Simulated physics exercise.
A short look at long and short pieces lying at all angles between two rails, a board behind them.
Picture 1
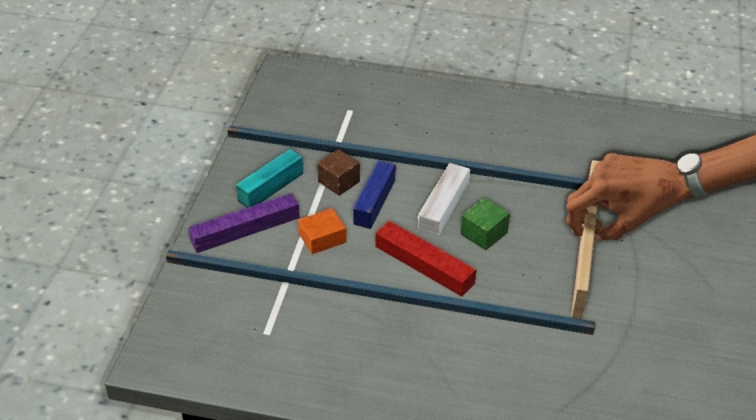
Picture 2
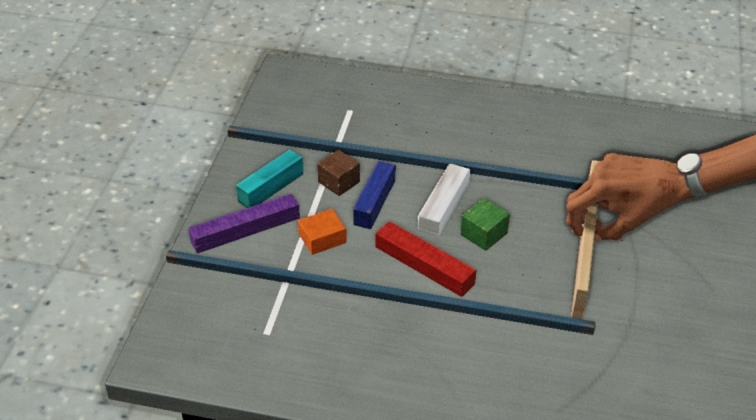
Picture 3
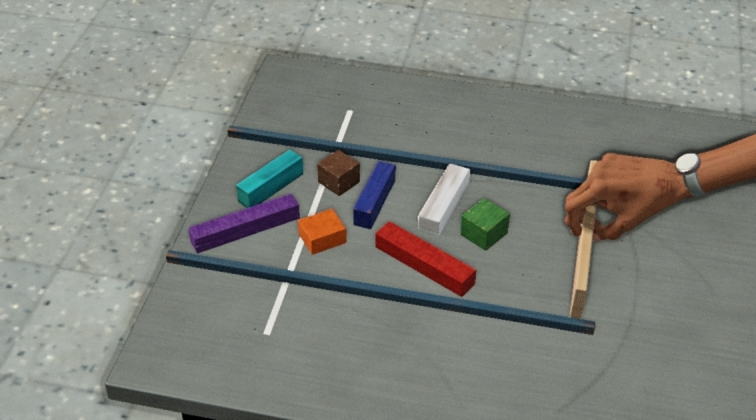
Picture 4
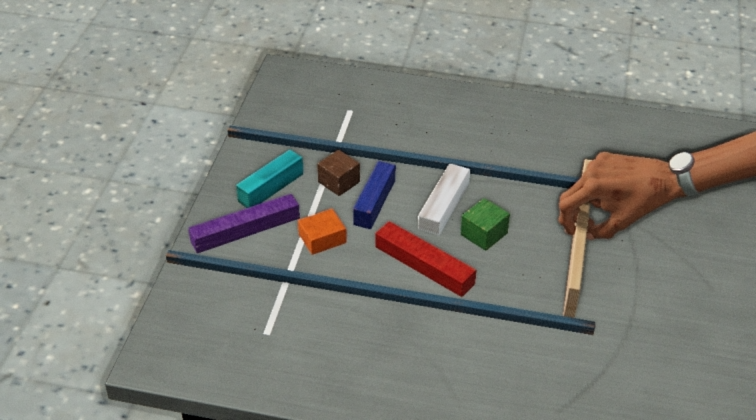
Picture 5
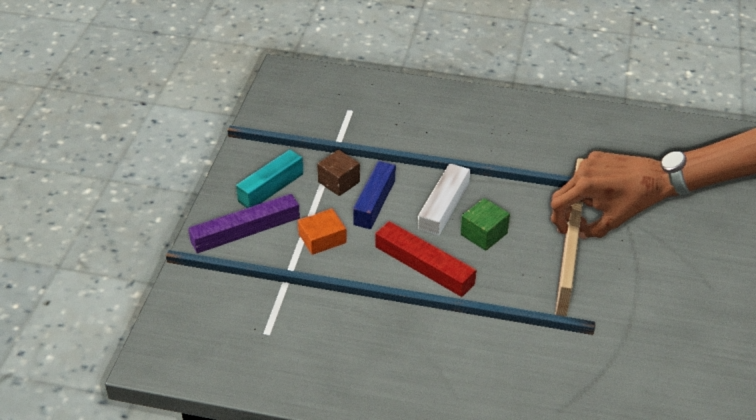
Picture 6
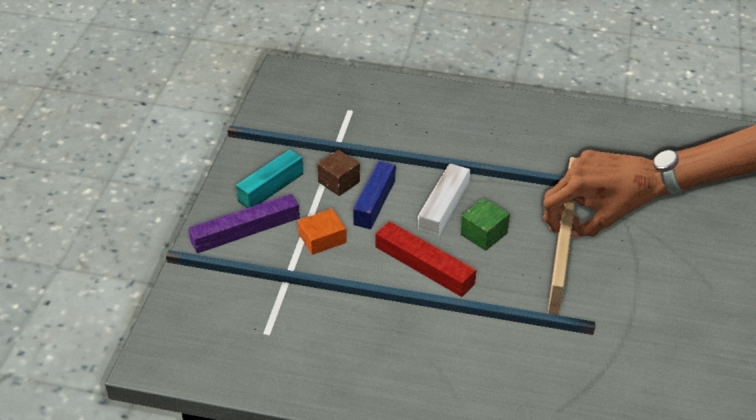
Hand wearing a watch sliding an upright wooden board slightly left between two blue rails, the scattered coloured blocks staying still.
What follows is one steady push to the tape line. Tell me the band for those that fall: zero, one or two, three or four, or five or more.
In the end the number that fall off is zero.
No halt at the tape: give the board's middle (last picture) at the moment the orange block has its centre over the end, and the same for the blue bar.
For the orange block at (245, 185), for the blue bar at (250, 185).
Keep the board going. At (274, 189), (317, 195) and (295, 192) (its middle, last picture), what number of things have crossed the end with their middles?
In that order 2, 0 and 0.
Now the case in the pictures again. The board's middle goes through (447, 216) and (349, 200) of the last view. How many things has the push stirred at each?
By then 4, and 8.
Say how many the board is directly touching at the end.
In contact: 3.
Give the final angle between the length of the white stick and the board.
Some 30 degrees.
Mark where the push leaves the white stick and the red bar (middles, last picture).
About (296, 171), and the other about (265, 219).
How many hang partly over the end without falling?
1 of them.
A little later, none off yet; purple bar at rest near (245, 223); turquoise stick at rest near (271, 180); brown block at rest near (339, 173).
When it is over, the number that fall off is zero.
